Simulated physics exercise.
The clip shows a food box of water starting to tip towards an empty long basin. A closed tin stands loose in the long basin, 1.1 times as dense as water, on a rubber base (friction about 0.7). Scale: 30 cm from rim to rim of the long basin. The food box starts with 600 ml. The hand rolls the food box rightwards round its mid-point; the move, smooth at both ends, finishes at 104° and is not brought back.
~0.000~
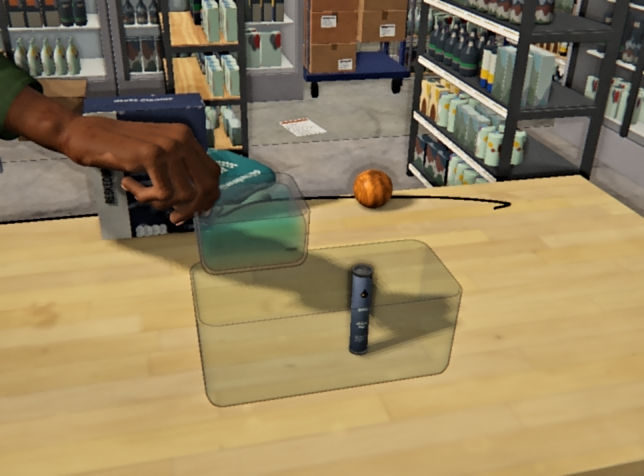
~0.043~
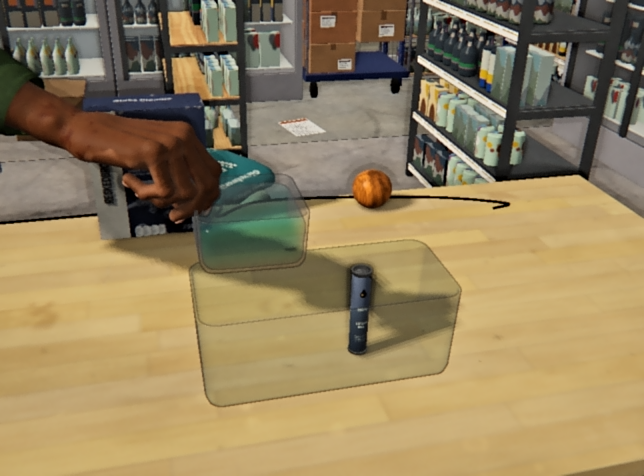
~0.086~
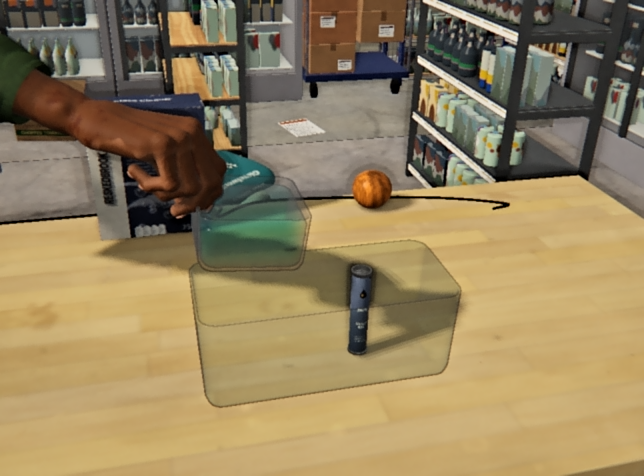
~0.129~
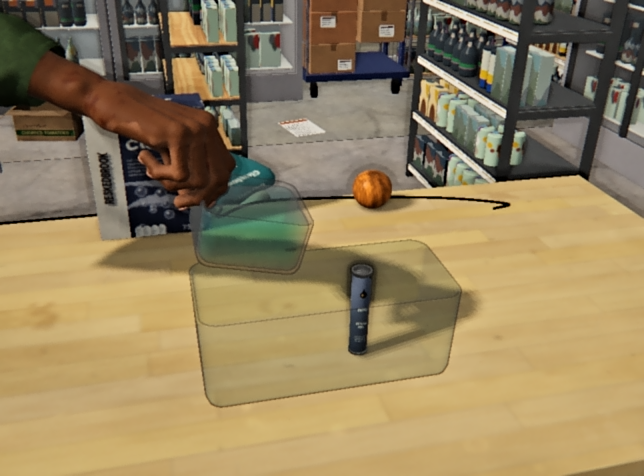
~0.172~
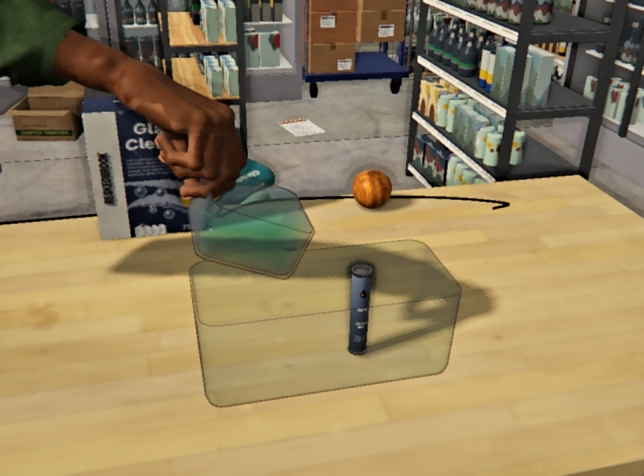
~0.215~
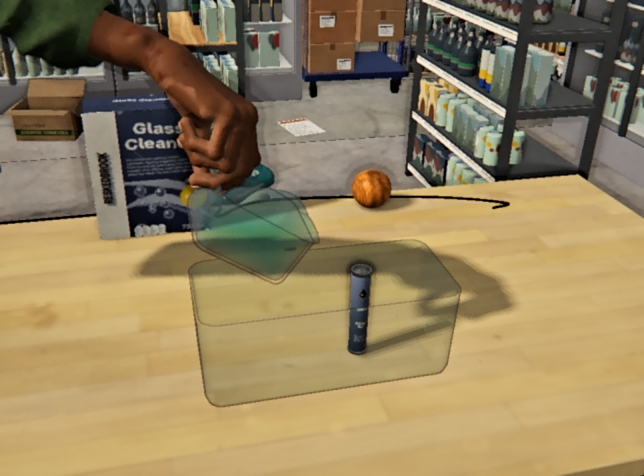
A hand gripped a clear food box of greenish water above a wooden table and slowly rolled it rightwards, tilting it more and more beside a long see-through basin with a dark tin standing inside.
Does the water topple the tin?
The tin topples.
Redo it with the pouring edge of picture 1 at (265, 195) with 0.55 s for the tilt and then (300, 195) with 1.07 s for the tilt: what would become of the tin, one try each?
First it remains upright; then it keeps standing.
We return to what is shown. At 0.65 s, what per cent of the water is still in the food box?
About 3 per cent.
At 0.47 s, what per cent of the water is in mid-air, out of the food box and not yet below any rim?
Some 24 per cent.
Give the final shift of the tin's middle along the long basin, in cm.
About 6.0 cm.
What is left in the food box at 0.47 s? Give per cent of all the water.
Some 18 per cent.
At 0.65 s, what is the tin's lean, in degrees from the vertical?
It is at some 5°.
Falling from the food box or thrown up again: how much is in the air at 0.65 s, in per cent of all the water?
Some 4 per cent.
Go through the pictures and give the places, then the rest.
In the first frame, it leans 0°; its right rim is at (300, 194); the water meets the walls at (195, 208) and (297, 198); the long basin's rim runs from (194, 295) to (443, 266); the tin's top is at (363, 274).
In the second frame, it leans 2°; its right rim is at (300, 195); the water meets the walls at (195, 207) and (296, 199).
In the third frame, it leans 6°; its right rim is at (301, 199); the water meets the walls at (196, 206) and (298, 201).
In the fourth frame, it leans 13°; its right rim is at (303, 206); the water meets the walls at (199, 206) and (300, 202).
In the fifth frame, it leans 23°; its right rim is at (304, 214); the water meets the walls at (197, 207) and (303, 206); 2 per cent is over the edge.
In the sixth frame, it leans 35°; its right rim is at (303, 224); the water meets the walls at (195, 207) and (296, 211); 7 per cent is over the edge.
By 0.47 s the tilt is 98° and 17 per cent is still to pour; the tin stands where it began.
By 0.65 s the tilt is 104° and 3 per cent is still to pour; the tin leans 6°.
By 0.84 s the tilt is 104° and 0 per cent is still to pour; the tin leans 12°.
By 1.05 s the tilt is 104° and 0 per cent is still to pour; the tin lies on its side.
At rest the tin lies on its side.
